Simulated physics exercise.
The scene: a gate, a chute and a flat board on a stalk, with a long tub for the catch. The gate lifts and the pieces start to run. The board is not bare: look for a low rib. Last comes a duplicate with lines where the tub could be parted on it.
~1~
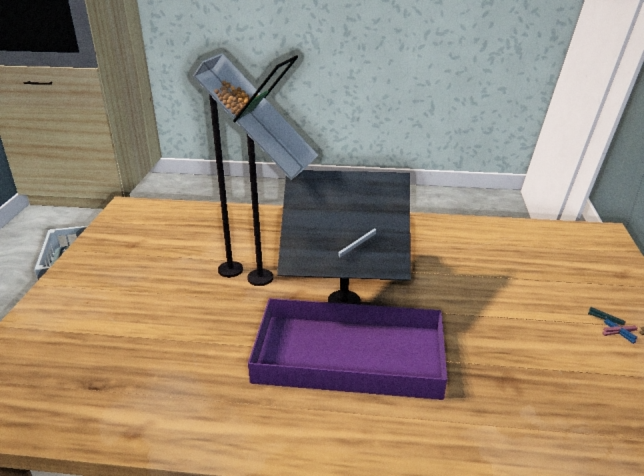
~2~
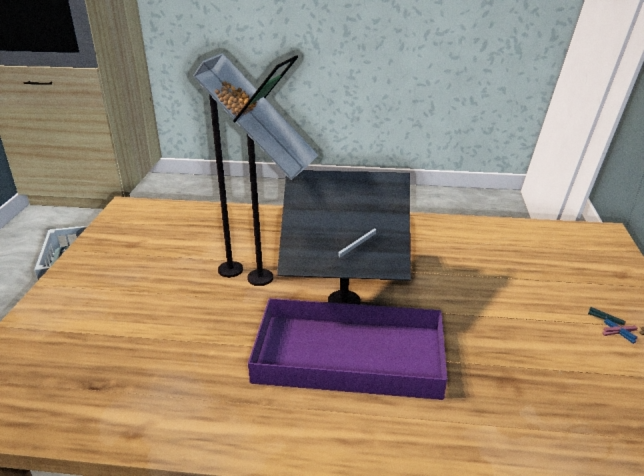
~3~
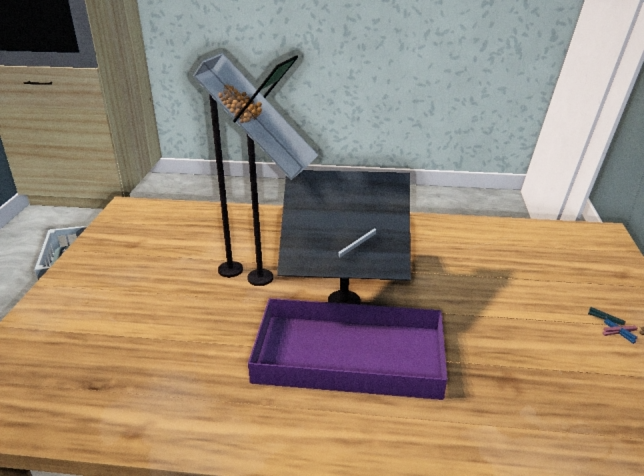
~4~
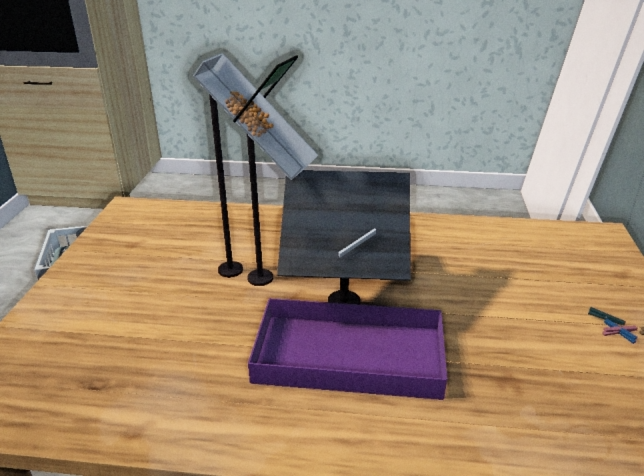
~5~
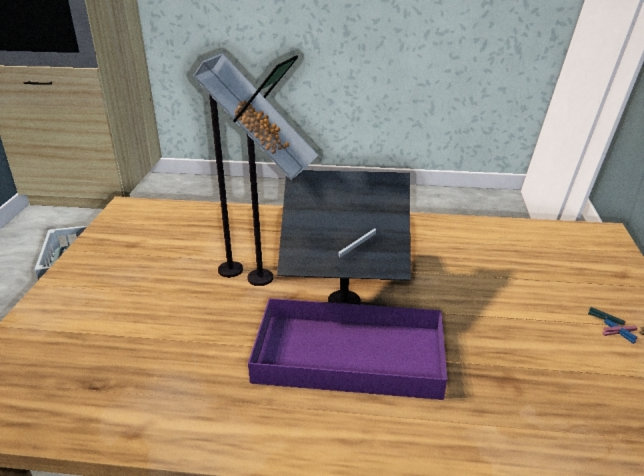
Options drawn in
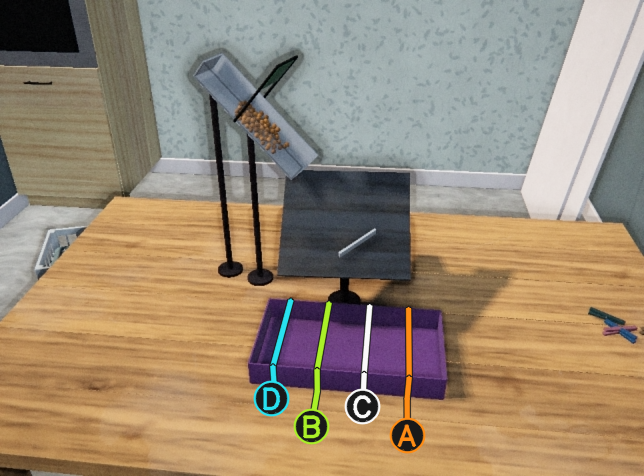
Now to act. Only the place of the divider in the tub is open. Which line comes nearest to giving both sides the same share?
B beats the others.
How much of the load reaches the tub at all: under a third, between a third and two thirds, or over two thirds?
It is over two thirds.
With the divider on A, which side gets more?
More lands on the left.
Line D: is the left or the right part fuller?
More lands on the right.
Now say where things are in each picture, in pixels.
In the first frame, load behind the gate at (237, 98), roasted chickpeas; lip of the chute at (299, 173), sloping fairly steeply.
In the second frame, middle of the board at (346, 222), tilted fairly steeply; middle of its low edge at (343, 277); of its high edge at (348, 171).
In the third frame, front corners of the tub at (249, 363) and (446, 379), empty; front of the load at (254, 118).
In the fourth frame, middle of the load at (250, 112); its front at (264, 131), about a third of the way to the lip; rib from (375, 229) to (339, 253).
In the fifth frame, middle of the load at (261, 125); its front at (287, 145), about two thirds of the way to the lip.
On the marked copy, line A crosses the front rim at (409, 376); line B crosses the front rim at (317, 369); line C crosses the front rim at (364, 373); line D crosses the front rim at (273, 365).
With A, of what is caught, nearly all on the left of the divider, a small part on the right.
With B, of what is caught, about two thirds on the left of the divider, about a third on the right.
With C, of what is caught, nearly all on the left of the divider, a small part on the right.
With D, of what is caught, none on the left of the divider, all on the right.
